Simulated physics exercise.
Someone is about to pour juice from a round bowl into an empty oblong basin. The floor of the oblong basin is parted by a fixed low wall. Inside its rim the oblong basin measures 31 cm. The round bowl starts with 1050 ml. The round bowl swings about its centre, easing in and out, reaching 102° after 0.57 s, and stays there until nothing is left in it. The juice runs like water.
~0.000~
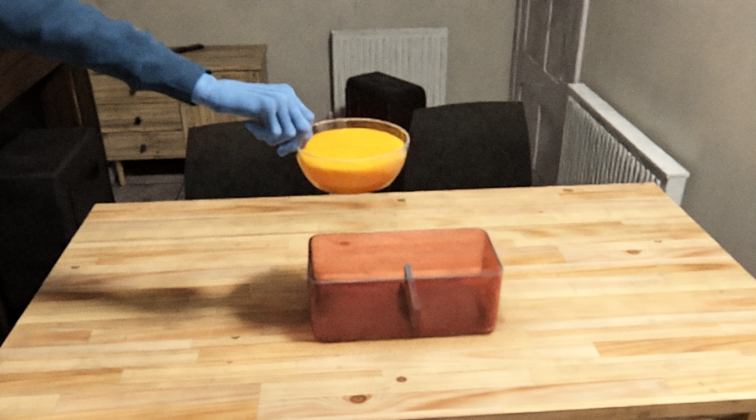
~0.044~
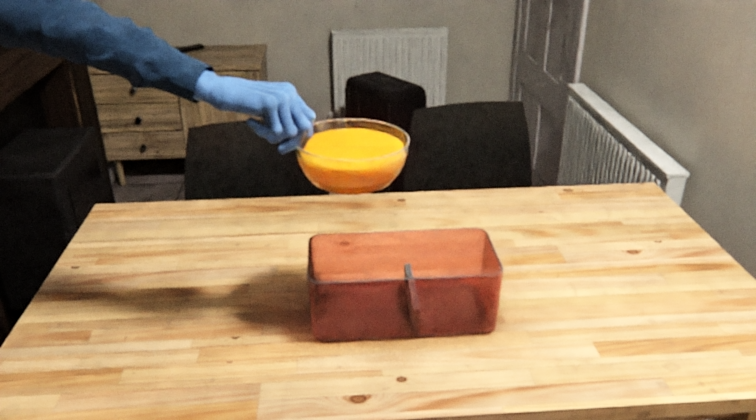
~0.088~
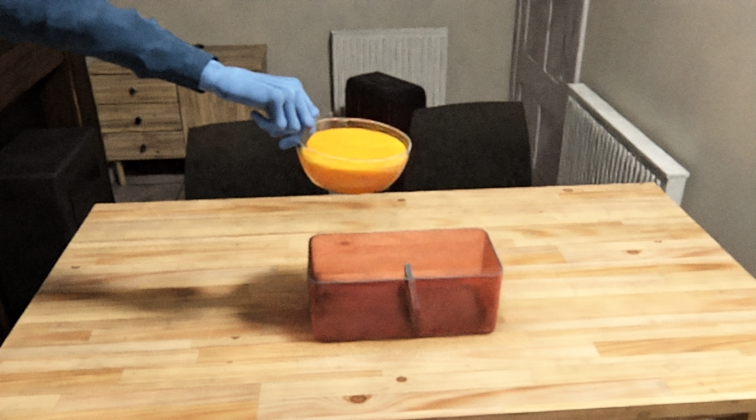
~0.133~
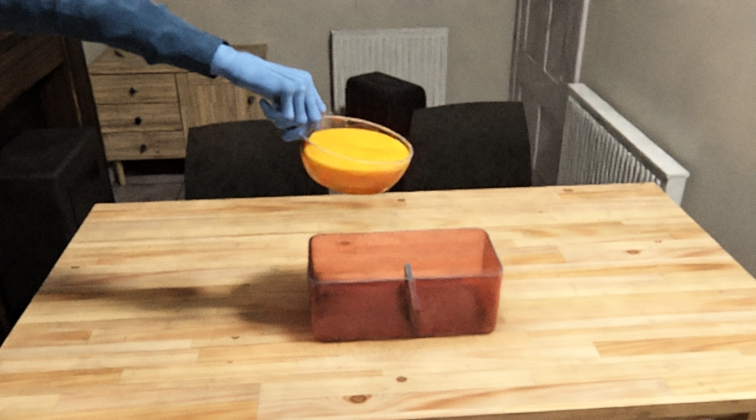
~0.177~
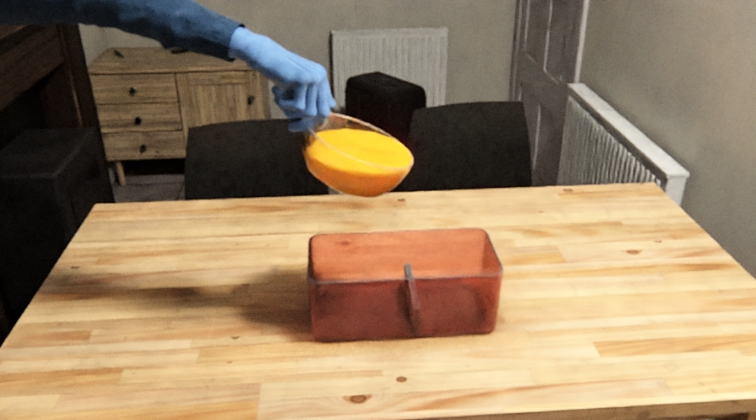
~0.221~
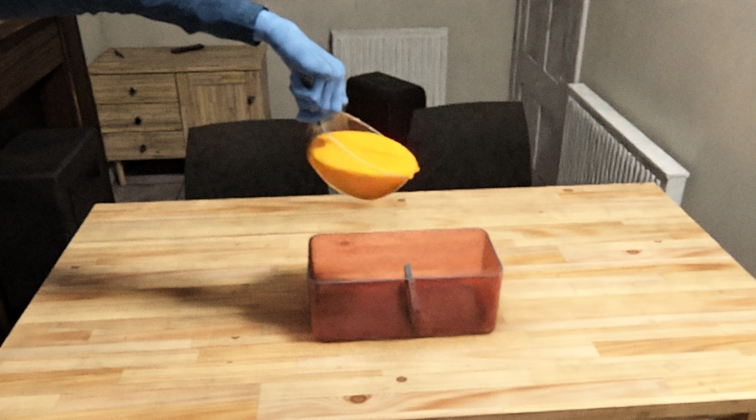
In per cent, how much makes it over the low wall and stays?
About 57 per cent.
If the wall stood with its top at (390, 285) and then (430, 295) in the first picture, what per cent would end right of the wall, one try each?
In turn about 75 and 40 per cent.
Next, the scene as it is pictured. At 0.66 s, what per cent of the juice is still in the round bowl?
Some 1 per cent.
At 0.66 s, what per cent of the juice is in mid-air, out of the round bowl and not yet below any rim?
About 24 per cent.
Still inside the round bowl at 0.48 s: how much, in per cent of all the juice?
Some 12 per cent.
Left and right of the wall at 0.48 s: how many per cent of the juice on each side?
Left about 0, right about 34.
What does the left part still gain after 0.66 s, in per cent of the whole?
Near 20 in a hundred.
After 0.48 s the tilt is 95° and 12 per cent is still to pour, 0 is left of the wall and 33 right of it.
After 0.66 s the tilt is 102° and 1 per cent is still to pour, 14 is left of the wall and 59 right of it.
After 0.86 s the tilt is 102° and 0 per cent is still to pour, 22 is left of the wall and 62 right of it.
After 1.07 s the tilt is 102° and 0 per cent is still to pour, 27 is left of the wall and 61 right of it.
In the end 35 per cent lies left of the wall, 57 right of it and 9 outside.
